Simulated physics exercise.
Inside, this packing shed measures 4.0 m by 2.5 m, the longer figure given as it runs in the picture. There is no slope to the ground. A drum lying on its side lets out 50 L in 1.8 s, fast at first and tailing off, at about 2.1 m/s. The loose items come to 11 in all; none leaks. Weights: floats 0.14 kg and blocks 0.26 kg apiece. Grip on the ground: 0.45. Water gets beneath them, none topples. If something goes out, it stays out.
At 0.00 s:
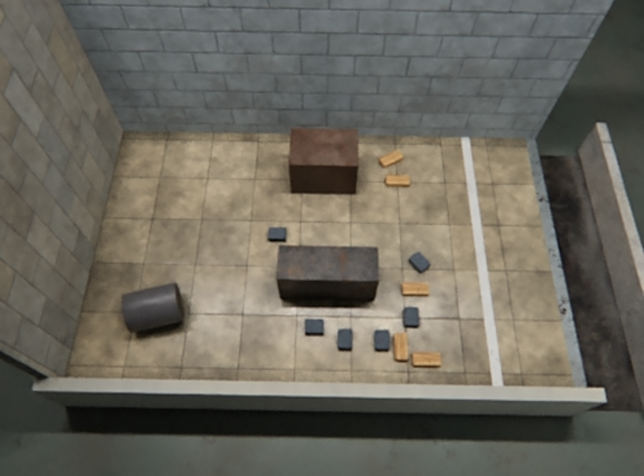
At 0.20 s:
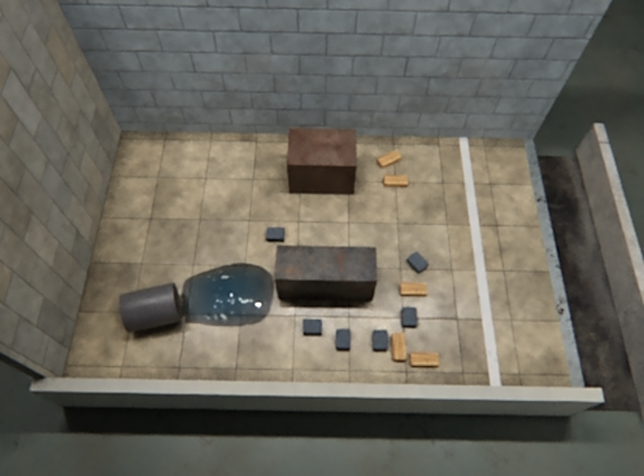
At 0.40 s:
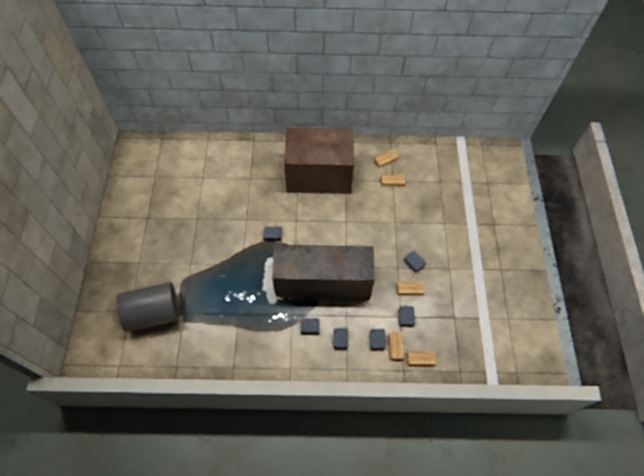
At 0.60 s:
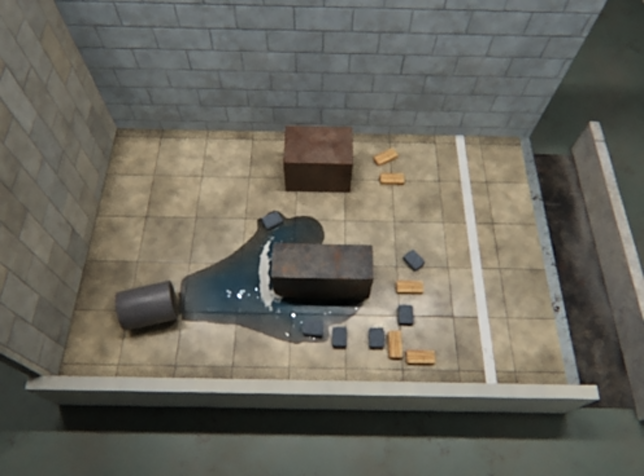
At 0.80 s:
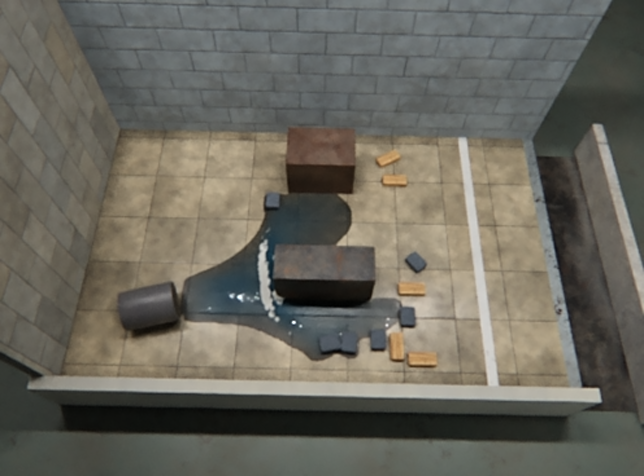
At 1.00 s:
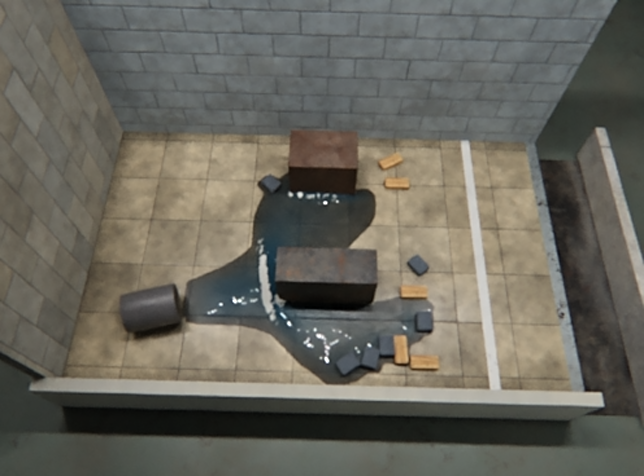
Two large blocks stood on a tiled floor as water poured from a drum lying at the left, spread around the nearer block toward the other, and pushed a few small dark pieces along.
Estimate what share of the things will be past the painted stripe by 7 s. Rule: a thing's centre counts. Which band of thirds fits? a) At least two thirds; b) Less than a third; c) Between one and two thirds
c, between one and two thirds.
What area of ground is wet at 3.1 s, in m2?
4.5 m2.
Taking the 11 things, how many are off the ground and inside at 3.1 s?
4 of them.
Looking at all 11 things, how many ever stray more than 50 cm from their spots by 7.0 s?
By my count, 7.
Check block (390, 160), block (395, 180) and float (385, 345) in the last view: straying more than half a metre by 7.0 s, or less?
Taking them in order, the first is within the mark, the second within the mark and the third beyond the mark.
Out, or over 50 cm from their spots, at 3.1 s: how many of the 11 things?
Count: 7.
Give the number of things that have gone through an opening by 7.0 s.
By my count, 5.
After 1.4 s 0 of 11 are over the mark; 3 afloat.
After 3.1 s 6 of 11 are over the mark; 4 afloat.
After 4.9 s 6 of 11 are over the mark; 1 afloat.
After 7.0 s 6 of 11 are over the mark; 0 afloat.
